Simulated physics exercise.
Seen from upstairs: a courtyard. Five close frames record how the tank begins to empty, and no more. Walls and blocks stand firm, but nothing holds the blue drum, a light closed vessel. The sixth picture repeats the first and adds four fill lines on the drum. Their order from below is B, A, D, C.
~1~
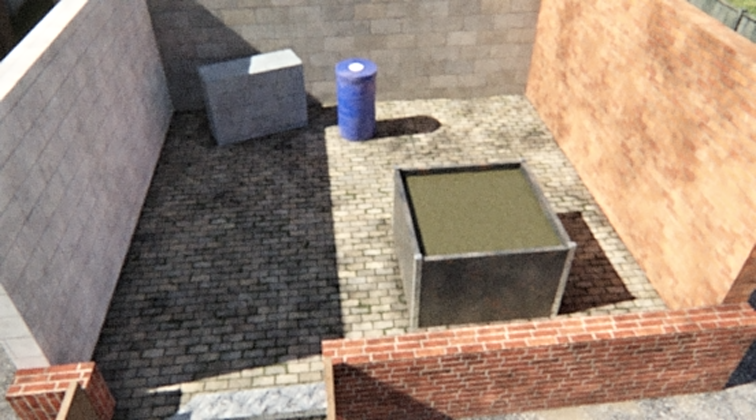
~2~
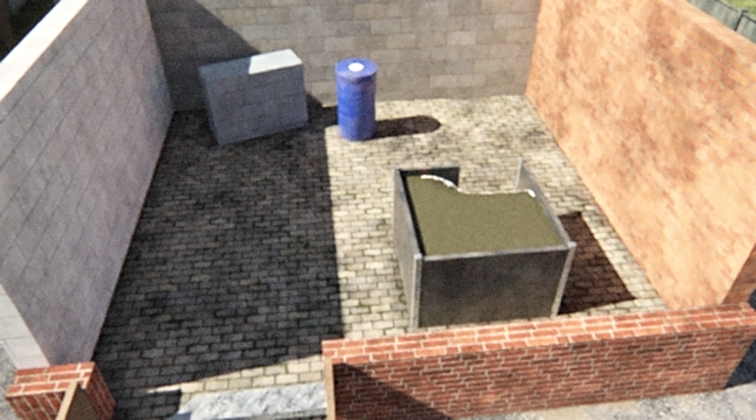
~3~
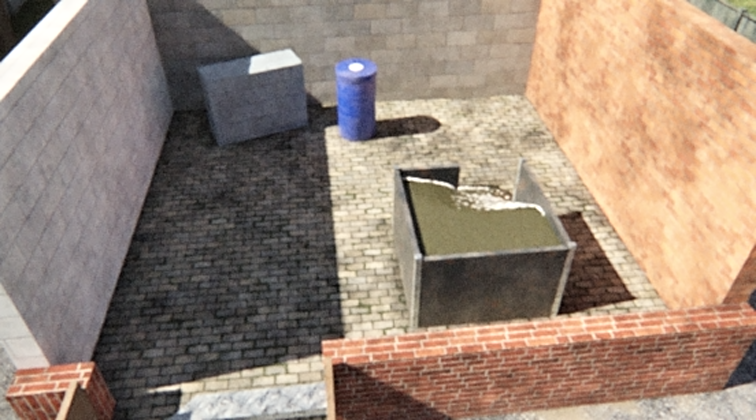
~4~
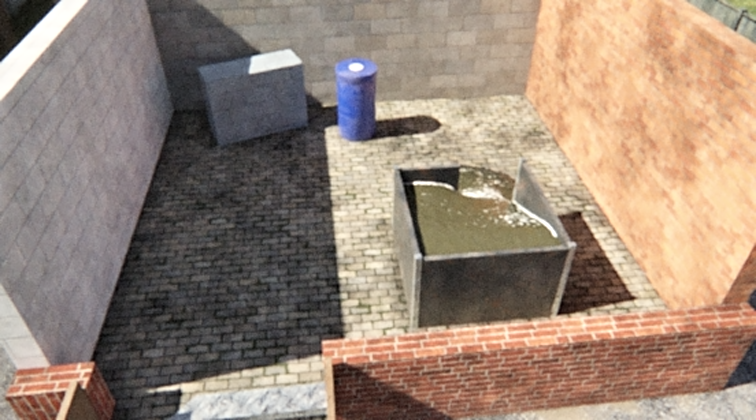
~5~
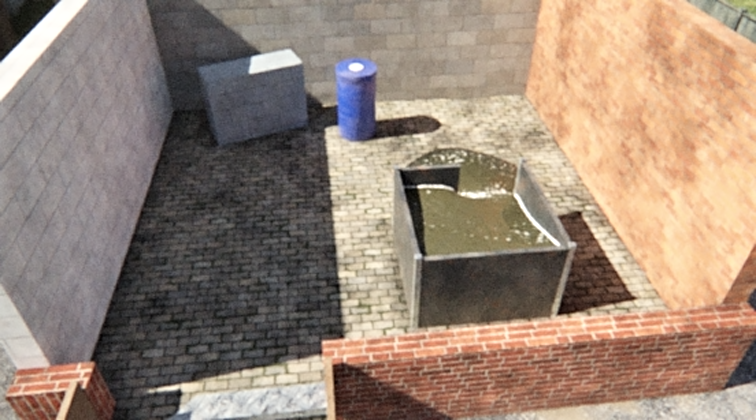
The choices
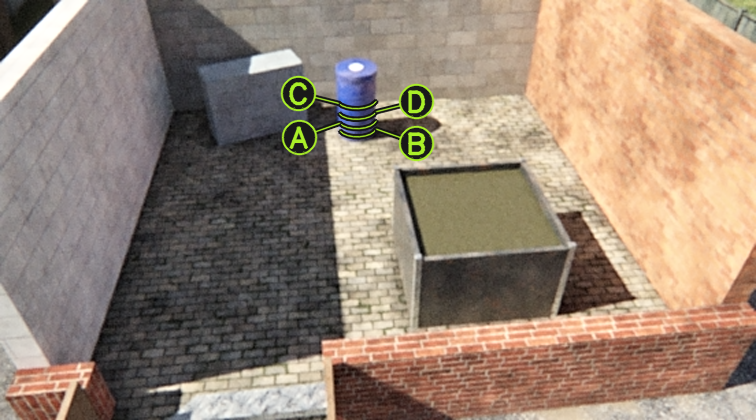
Murky greenish water drops at the back of a full square tank in a walled, brick-paved yard, churns with white foam, then emerges behind the tank and spreads over the paving toward a blue drum, which stays still.
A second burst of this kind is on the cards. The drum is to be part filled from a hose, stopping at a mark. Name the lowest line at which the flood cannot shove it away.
The limit is A.
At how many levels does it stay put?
Three of them.
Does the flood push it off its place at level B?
Yes, it does.
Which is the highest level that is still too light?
It is B.
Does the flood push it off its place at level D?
No, not at all.
On the marked copy, A at (359, 128); B at (359, 136); C at (358, 108); D at (358, 119); from the bottom up B, A, D, C.
With A, it does not move.
With B, it is pushed about twice its own width away.
With C, it does not move.
With D, it does not move.
